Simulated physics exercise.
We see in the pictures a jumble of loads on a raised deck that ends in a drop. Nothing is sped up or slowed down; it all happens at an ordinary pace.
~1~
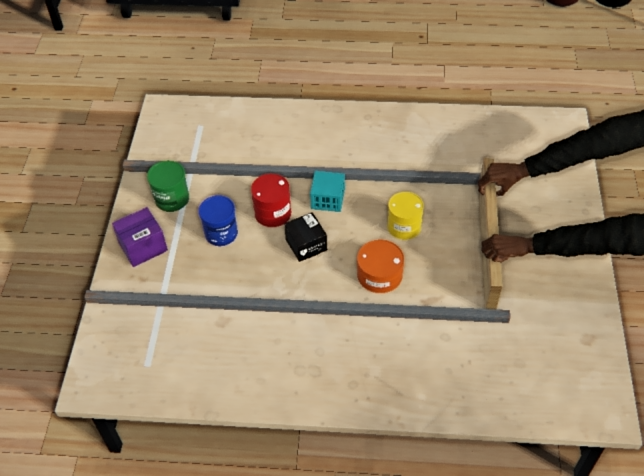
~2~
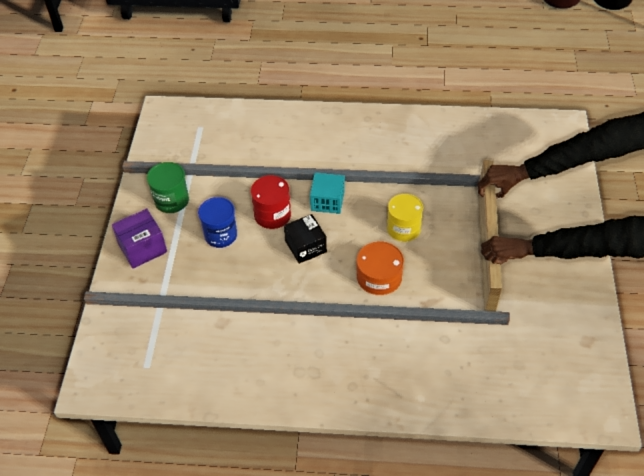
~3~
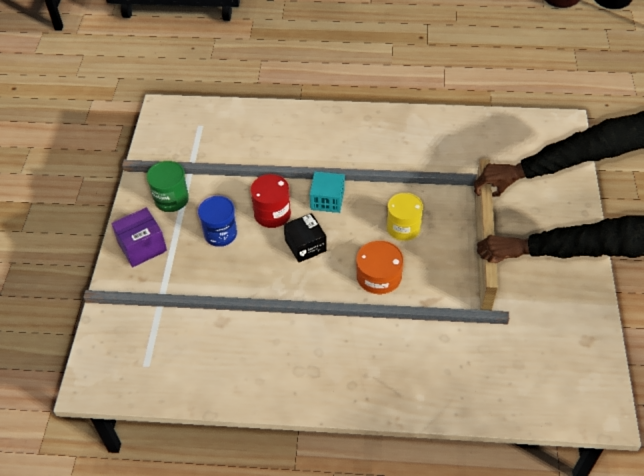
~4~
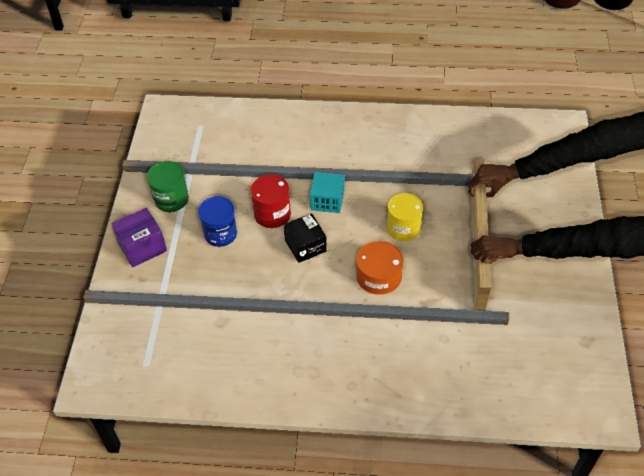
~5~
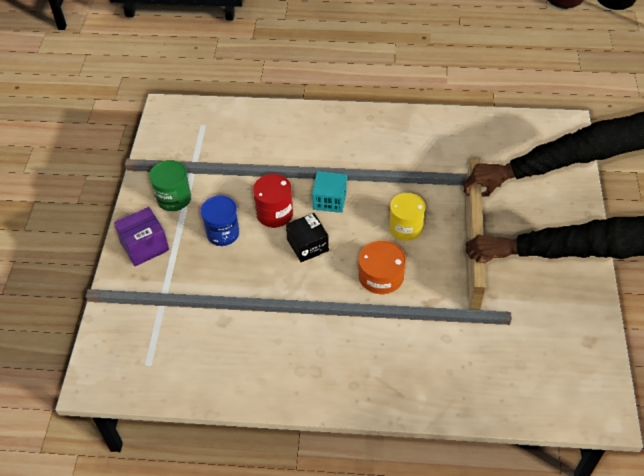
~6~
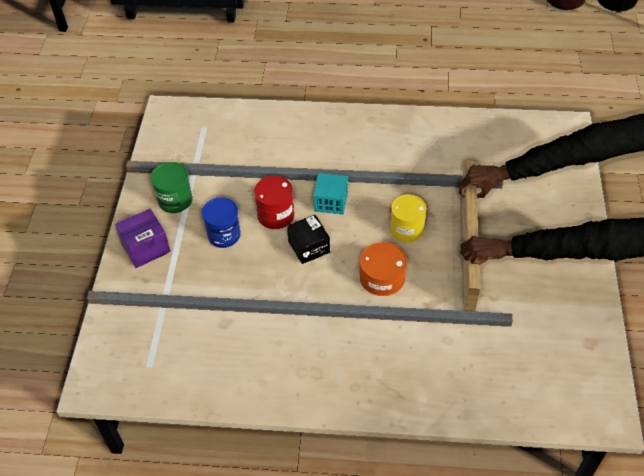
A pale wooden table stands on a plank floor, seen from above at an angle by a camera that stays almost still, shifting only very slightly. Between two grey rails lie purple, black and turquoise blocks and green, blue, red, yellow and orange cylinders, with a white stripe at left. From the right, two hands slide a wooden bar slowly a short way left, while the objects stay put, untouched.
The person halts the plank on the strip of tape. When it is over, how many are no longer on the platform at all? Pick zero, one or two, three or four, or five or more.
The answer is one or two.
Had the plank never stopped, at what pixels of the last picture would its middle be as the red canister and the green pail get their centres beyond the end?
Roughly (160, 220); roughly (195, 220).
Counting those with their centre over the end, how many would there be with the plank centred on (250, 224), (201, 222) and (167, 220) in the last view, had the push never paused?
Place by place, 0, 0 and 3.
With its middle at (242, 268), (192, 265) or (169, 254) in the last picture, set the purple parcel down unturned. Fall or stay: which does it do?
Taking the places in order, it keeps its place, then keeps its place, then keeps its place.
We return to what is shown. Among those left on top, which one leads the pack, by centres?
The purple parcel winds up nearest.
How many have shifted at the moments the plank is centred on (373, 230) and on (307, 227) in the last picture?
Counts: 2 and 5.
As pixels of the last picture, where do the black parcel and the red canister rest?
You'll see the black parcel at (140, 229), with the red canister at (136, 192).
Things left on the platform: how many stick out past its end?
Number: 1.
Early on, none off yet; purple parcel at rest near (143, 238); green pail at rest near (172, 188); blue pail at rest near (222, 223).
A while later, none off yet; purple parcel travelled a little near (132, 240); green pail travelled a little near (153, 186); blue pail travelled well along near (157, 215).
Finally, the number that fall off is one or two; lost, blue pail and green pail.
